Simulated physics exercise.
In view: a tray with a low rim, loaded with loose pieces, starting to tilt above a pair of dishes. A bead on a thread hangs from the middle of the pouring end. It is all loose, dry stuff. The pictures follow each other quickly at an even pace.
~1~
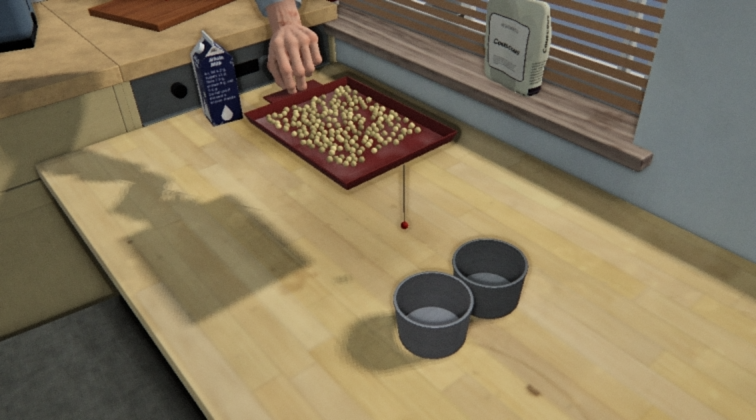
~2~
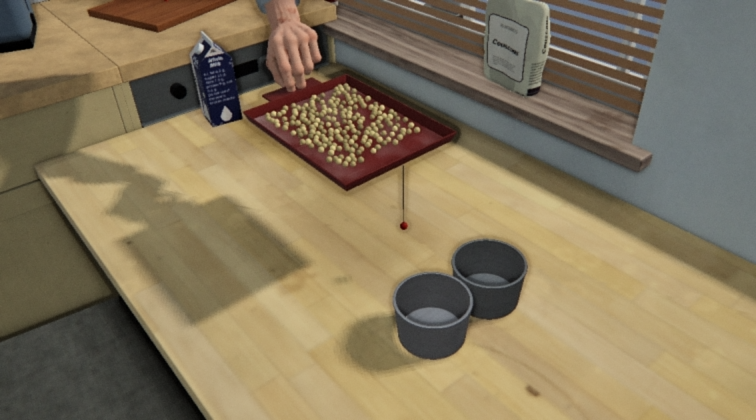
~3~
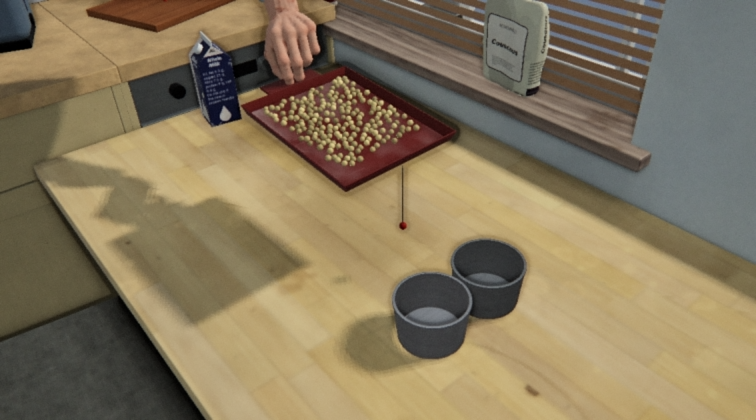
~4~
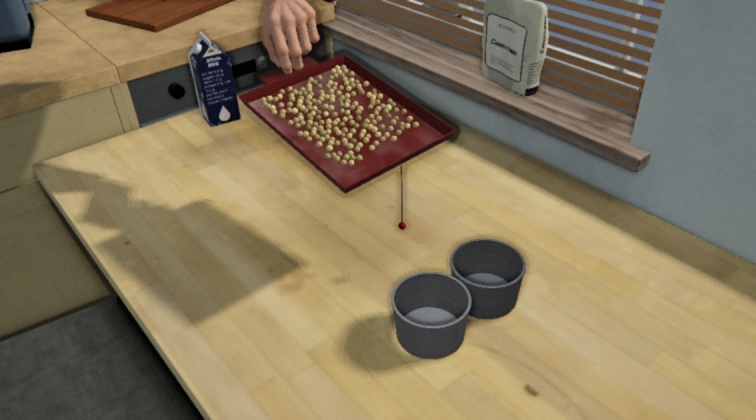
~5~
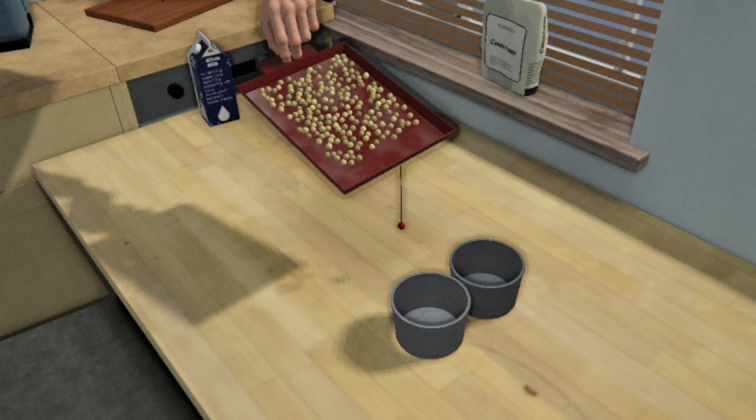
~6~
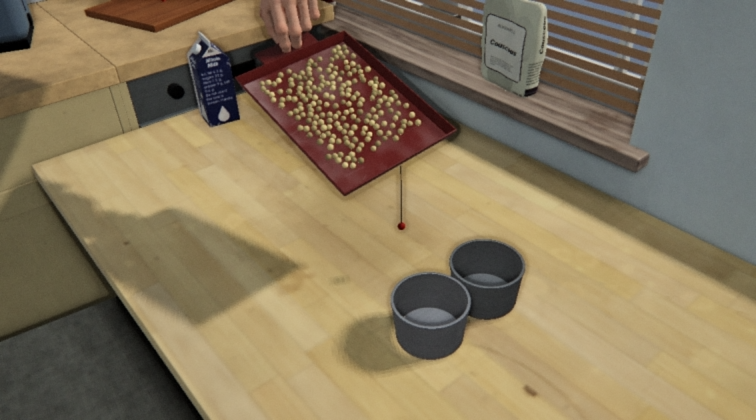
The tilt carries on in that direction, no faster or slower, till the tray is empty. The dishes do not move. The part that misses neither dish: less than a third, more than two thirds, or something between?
The two hold under a third of the load.
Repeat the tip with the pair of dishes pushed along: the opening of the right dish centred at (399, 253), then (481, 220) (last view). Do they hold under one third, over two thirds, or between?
The first try: Over two thirds. The second: Under a third.
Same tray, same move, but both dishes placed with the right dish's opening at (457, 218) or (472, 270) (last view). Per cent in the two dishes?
About 40 and 10 per cent.
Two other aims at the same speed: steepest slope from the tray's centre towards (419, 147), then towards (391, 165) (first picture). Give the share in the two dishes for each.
The first gives 0 %, the second 10 %.
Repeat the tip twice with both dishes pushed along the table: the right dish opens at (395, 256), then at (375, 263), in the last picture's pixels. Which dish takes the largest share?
At the first place the right one, at the second right.
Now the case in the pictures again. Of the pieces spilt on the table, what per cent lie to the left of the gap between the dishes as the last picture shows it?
Roughly 100 in a hundred.
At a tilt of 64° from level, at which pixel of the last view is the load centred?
Around (369, 193).
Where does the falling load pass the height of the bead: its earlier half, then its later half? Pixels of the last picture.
Early half (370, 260), late half (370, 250).
Just after the last frame, tray tipped steeply; roughly half on the tray; just a few in the left dish; roughly a quarter outside both; roughly a quarter in the air.
A moment on, tray tipped past a quarter turn; just a few in the left dish; almost all outside both; about a tenth in the air.
Further on, tray tipped past a quarter turn; just a few in the left dish; just a few in the right dish; almost all outside both.
When it is over, tray tipped past a quarter turn; just a few in the left dish; just a few in the right dish; almost all outside both.
